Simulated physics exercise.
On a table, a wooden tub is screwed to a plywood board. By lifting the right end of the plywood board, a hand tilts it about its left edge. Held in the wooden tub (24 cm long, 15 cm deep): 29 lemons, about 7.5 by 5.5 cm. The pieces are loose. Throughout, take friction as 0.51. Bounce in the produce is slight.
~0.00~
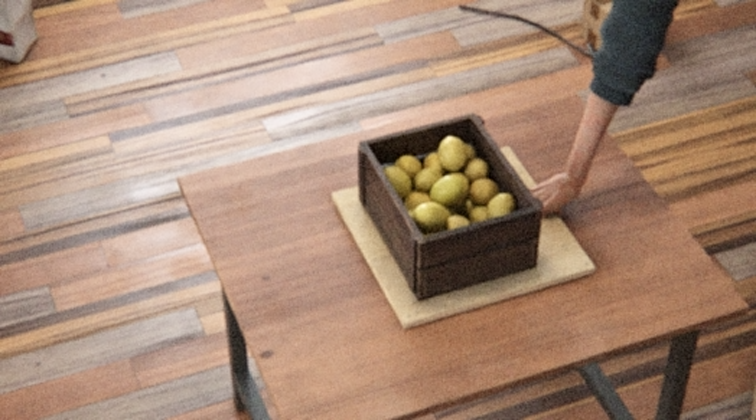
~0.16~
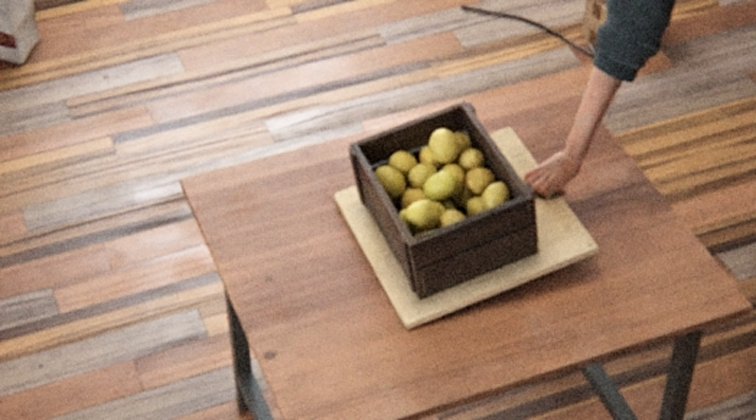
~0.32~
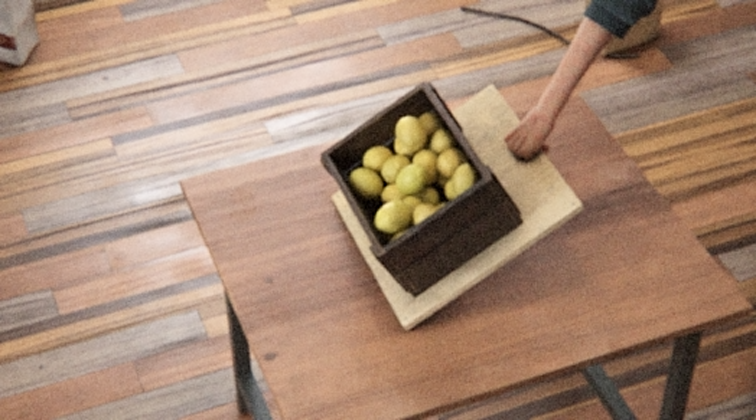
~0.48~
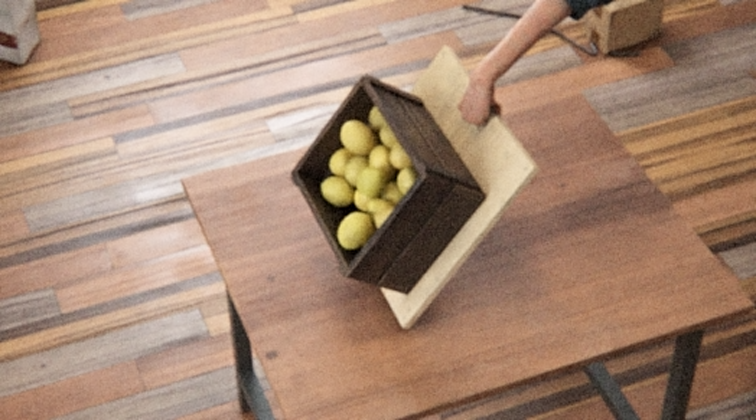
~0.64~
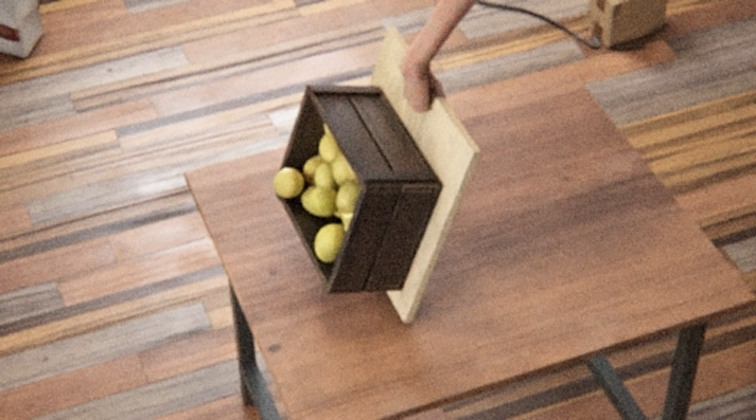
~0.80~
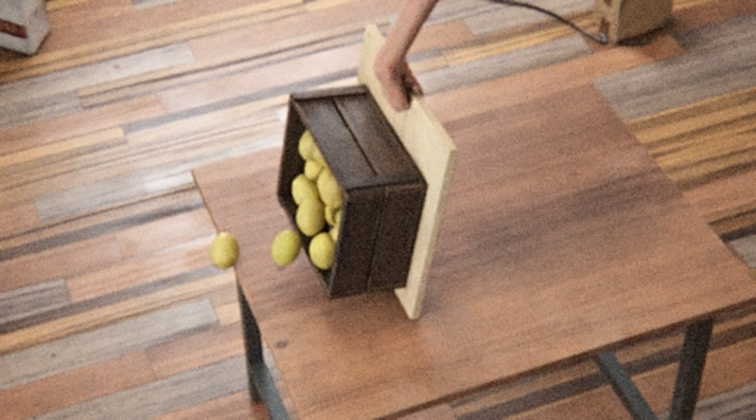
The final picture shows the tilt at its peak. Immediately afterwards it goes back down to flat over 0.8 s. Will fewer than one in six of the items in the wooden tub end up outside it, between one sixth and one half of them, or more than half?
It parts with a sixth to half.
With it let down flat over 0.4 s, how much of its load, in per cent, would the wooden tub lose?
That would cost the wooden tub 30 per cent of its load.
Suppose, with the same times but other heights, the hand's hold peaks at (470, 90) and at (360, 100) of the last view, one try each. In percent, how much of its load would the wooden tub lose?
Wooden tub: 0 %, then 60 %.
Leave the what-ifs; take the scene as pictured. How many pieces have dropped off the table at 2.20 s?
At that time, the count is near 6.
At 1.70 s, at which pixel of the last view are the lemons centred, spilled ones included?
I'd put the middle close to (429, 226).
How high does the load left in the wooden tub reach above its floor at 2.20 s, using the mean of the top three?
It reaches close to 15 cm.
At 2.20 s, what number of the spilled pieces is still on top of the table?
Estimated count: 3.
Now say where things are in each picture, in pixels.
In the first picture (each is followed by its nearest rim corner in this view), wooden tub, (425, 239); 0° from level; none out.
In the second picture, wooden tub, (415, 241); 8° from level.
In the third picture, wooden tub, (383, 251); 28° from level.
In the fourth picture, wooden tub, (349, 270); 52° from level.
In the fifth picture, wooden tub, (328, 287); 72° from level.
In the sixth picture, wooden tub, (329, 293); 80° from level; 2 out, the lowest lemon at (225, 251).
After 1.02 s, tilt 65°; wooden tub 22 in, 7 out.
After 1.30 s, tilt 25°; wooden tub 20 in, 9 out.
After 1.70 s, tilt 0°; wooden tub 20 in, 9 out.
When it is over (at 2.20 s), wooden tub 20 in, 9 out. Asked share, 9 of 29, 31 per cent.
